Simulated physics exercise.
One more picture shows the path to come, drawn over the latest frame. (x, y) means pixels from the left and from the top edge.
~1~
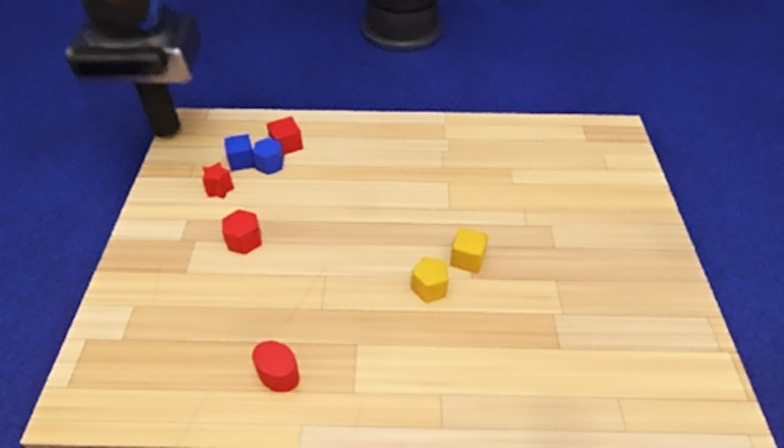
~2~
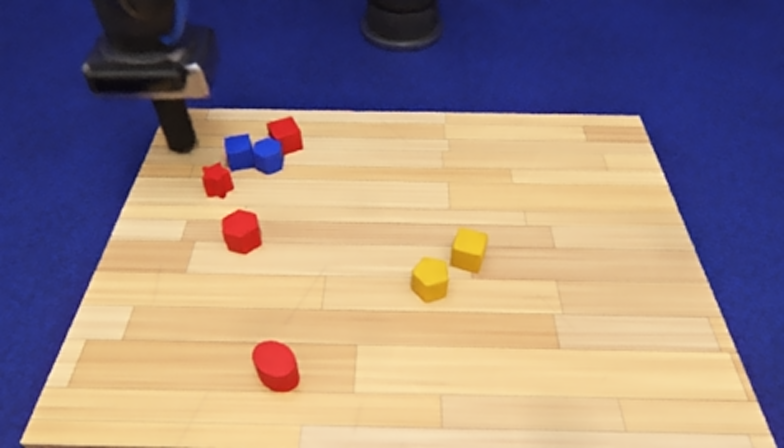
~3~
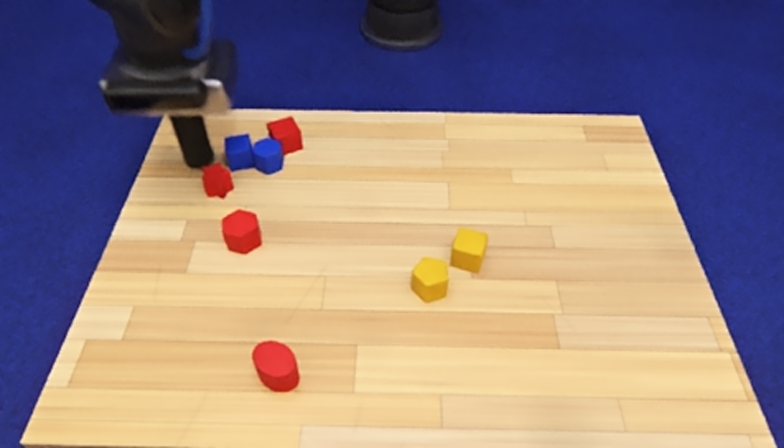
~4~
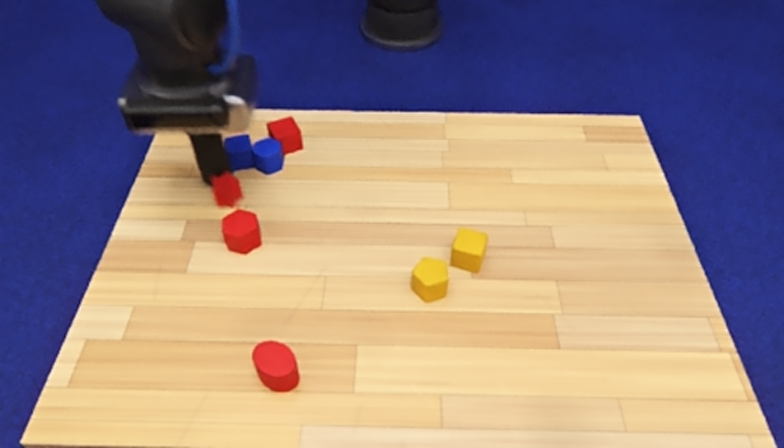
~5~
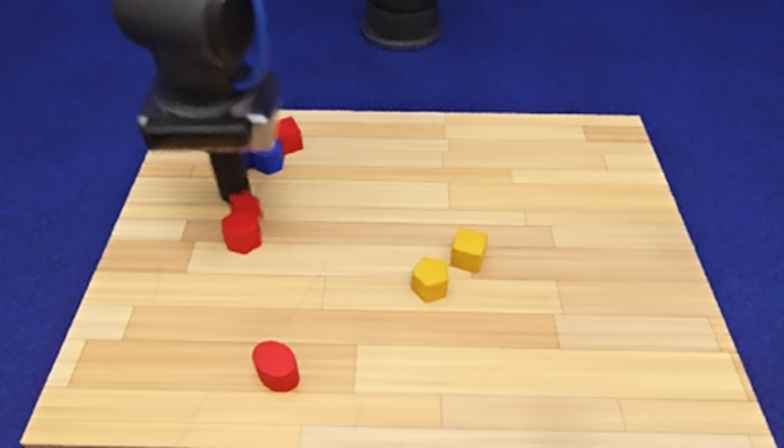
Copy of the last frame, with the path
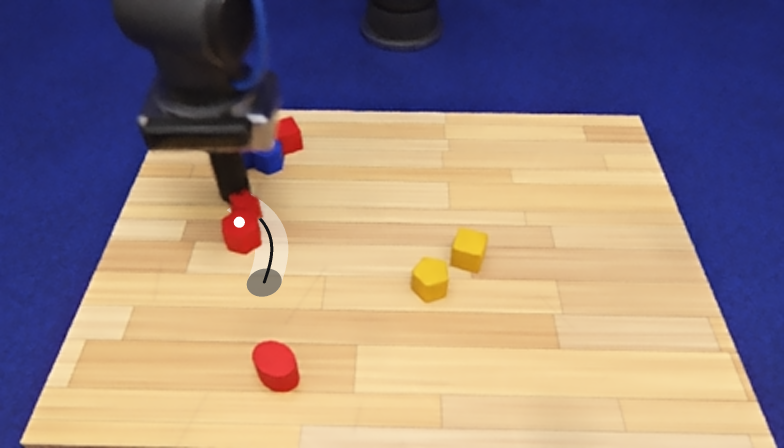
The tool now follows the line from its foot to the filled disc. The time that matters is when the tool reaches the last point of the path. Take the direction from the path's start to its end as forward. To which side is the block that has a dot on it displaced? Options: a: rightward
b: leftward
Choice a: Rightward.
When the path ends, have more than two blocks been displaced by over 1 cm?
I'd say no.
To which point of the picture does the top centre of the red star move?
If I read the scene right, the answer is (288, 269).
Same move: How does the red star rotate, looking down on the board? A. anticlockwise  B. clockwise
Choice A: Anticlockwise.
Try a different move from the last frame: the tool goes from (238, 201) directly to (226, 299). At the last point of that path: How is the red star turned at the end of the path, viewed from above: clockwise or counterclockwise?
Spin direction: Counter-clockwise.
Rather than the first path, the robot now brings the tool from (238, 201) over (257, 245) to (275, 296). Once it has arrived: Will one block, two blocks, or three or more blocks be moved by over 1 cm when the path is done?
I reckon the push displaces two of the blocks by more than 1 cm.
Path on the board, from (238, 201) over (262, 221) and (272, 249) to (264, 282); the dot is on the red hexagonal block.
What follows on the original path. One third of the way, tool (260, 213); red hexagonal block (244, 241), turned 65° clockwise; red star (269, 221).
Two thirds of the way, tool (270, 242); red hexagonal block (240, 254), turned 105° clockwise; red star (283, 249).
At the end, tool (262, 274); red hexagonal block (223, 273), turned 175° clockwise; red star (288, 269), turned 50° anticlockwise; blue hexagonal block in place.
